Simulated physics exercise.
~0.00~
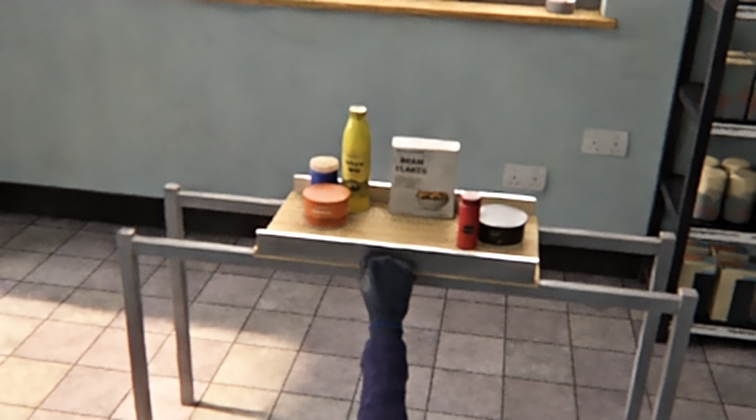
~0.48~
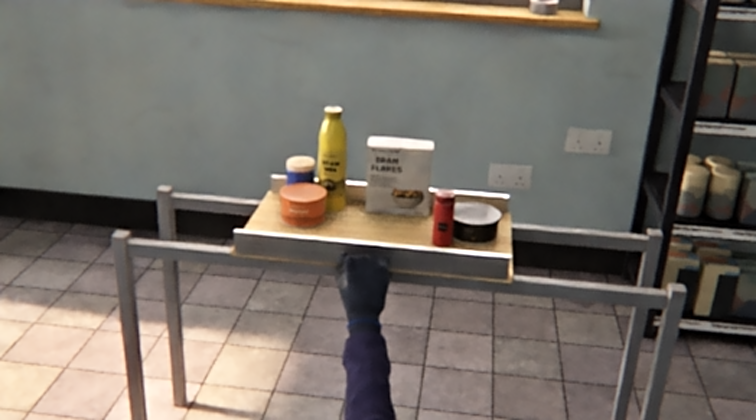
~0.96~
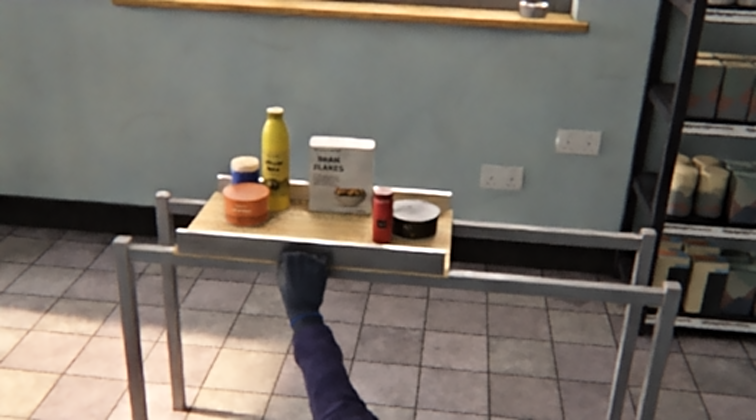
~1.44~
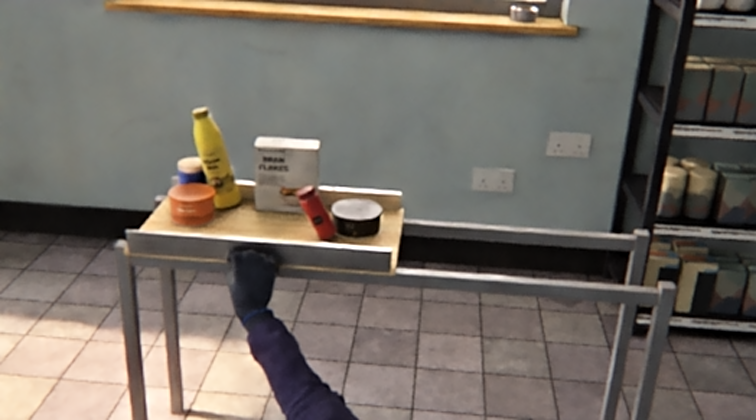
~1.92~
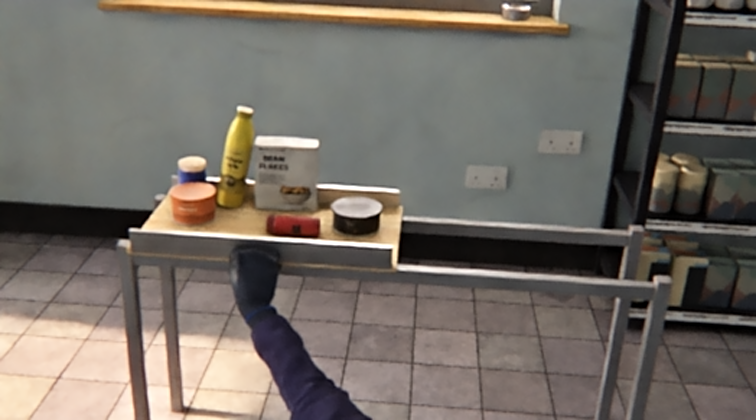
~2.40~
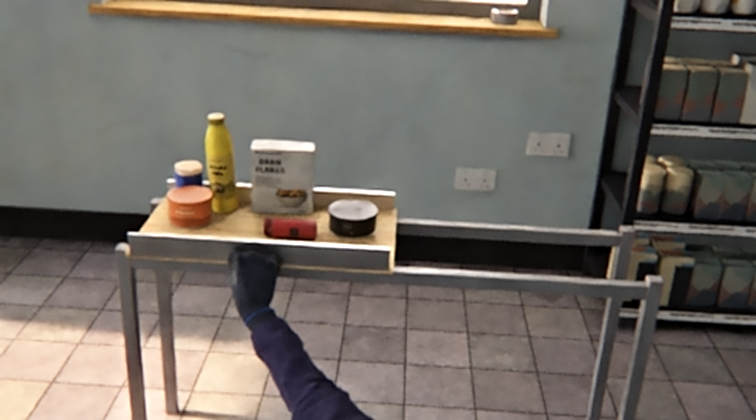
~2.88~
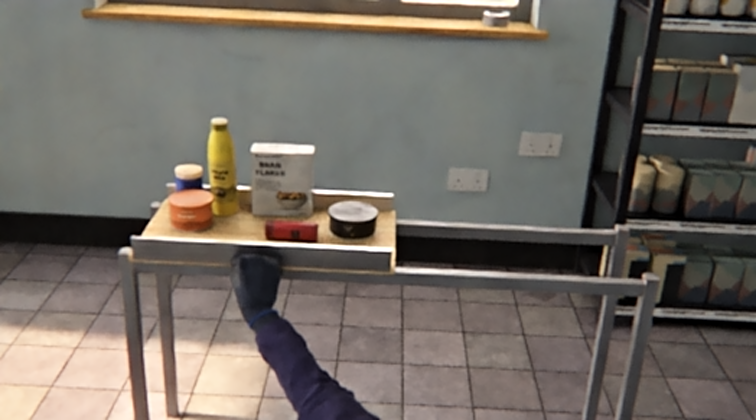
A gloved hand slides a loaded tray left; the red shaker topples and stays down.
